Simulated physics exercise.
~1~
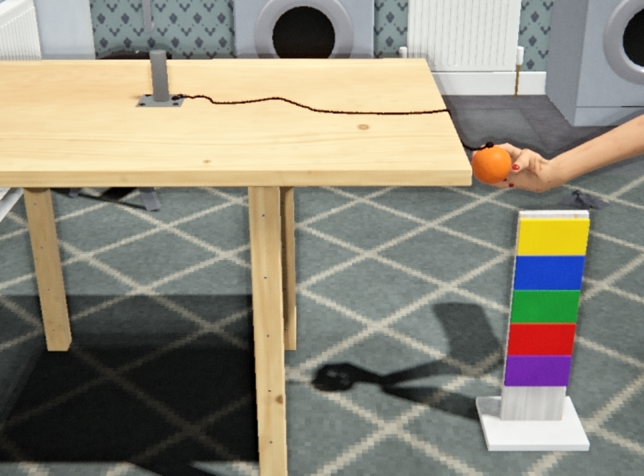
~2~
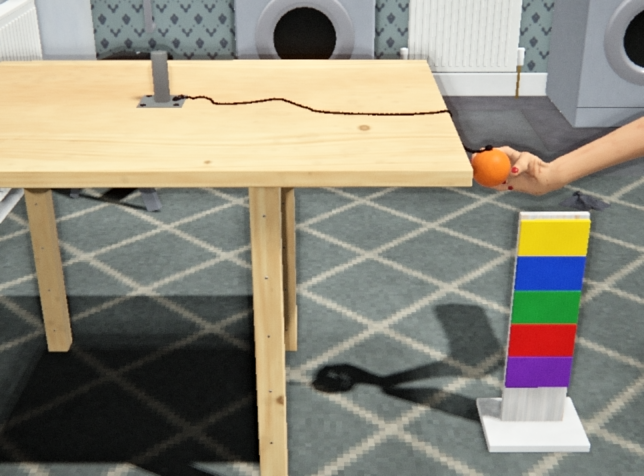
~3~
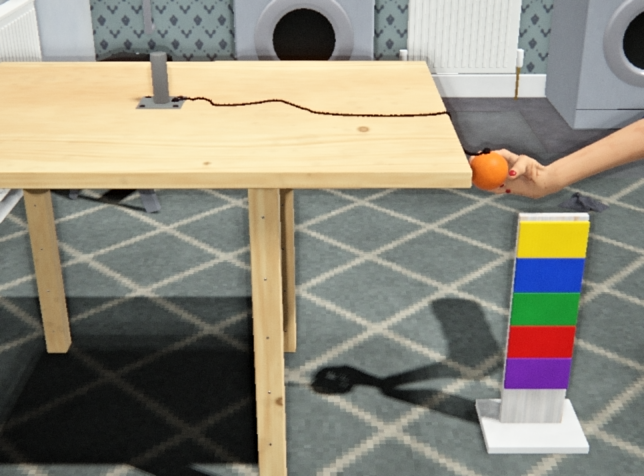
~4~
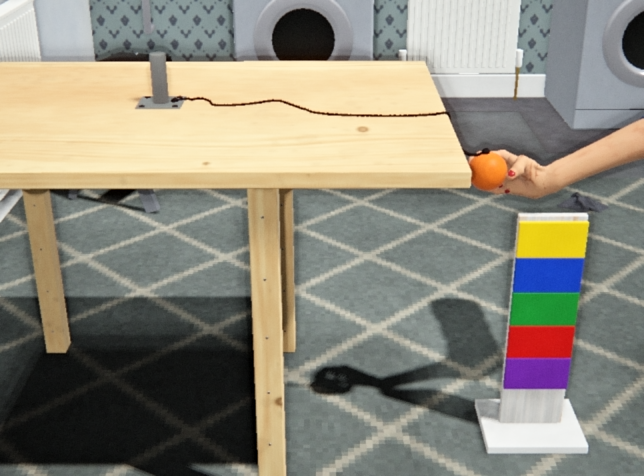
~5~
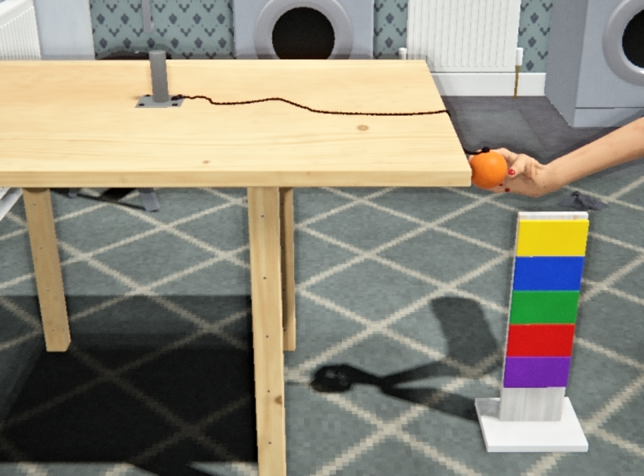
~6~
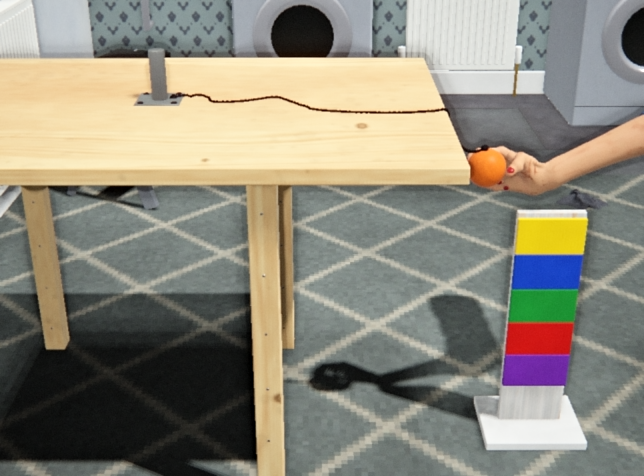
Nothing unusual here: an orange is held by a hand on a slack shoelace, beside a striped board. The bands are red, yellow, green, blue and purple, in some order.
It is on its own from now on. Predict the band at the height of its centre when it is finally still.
The yellow band, level with its centre.
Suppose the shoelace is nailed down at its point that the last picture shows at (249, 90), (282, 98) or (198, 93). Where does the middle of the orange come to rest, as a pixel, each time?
The places are (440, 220), (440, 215) and (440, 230).
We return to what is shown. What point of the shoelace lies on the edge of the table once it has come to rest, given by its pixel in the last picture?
You'll find it close to (406, 113).
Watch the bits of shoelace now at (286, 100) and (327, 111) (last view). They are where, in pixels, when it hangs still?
First: (314, 103). Second: (372, 104).
Soon after, orange near (470, 228); level with yellow.
Then, orange near (417, 227); level with yellow.
Further on, orange near (451, 234); level with yellow.
At rest, orange near (438, 235); level with yellow. Its middle rests at the yellow band.
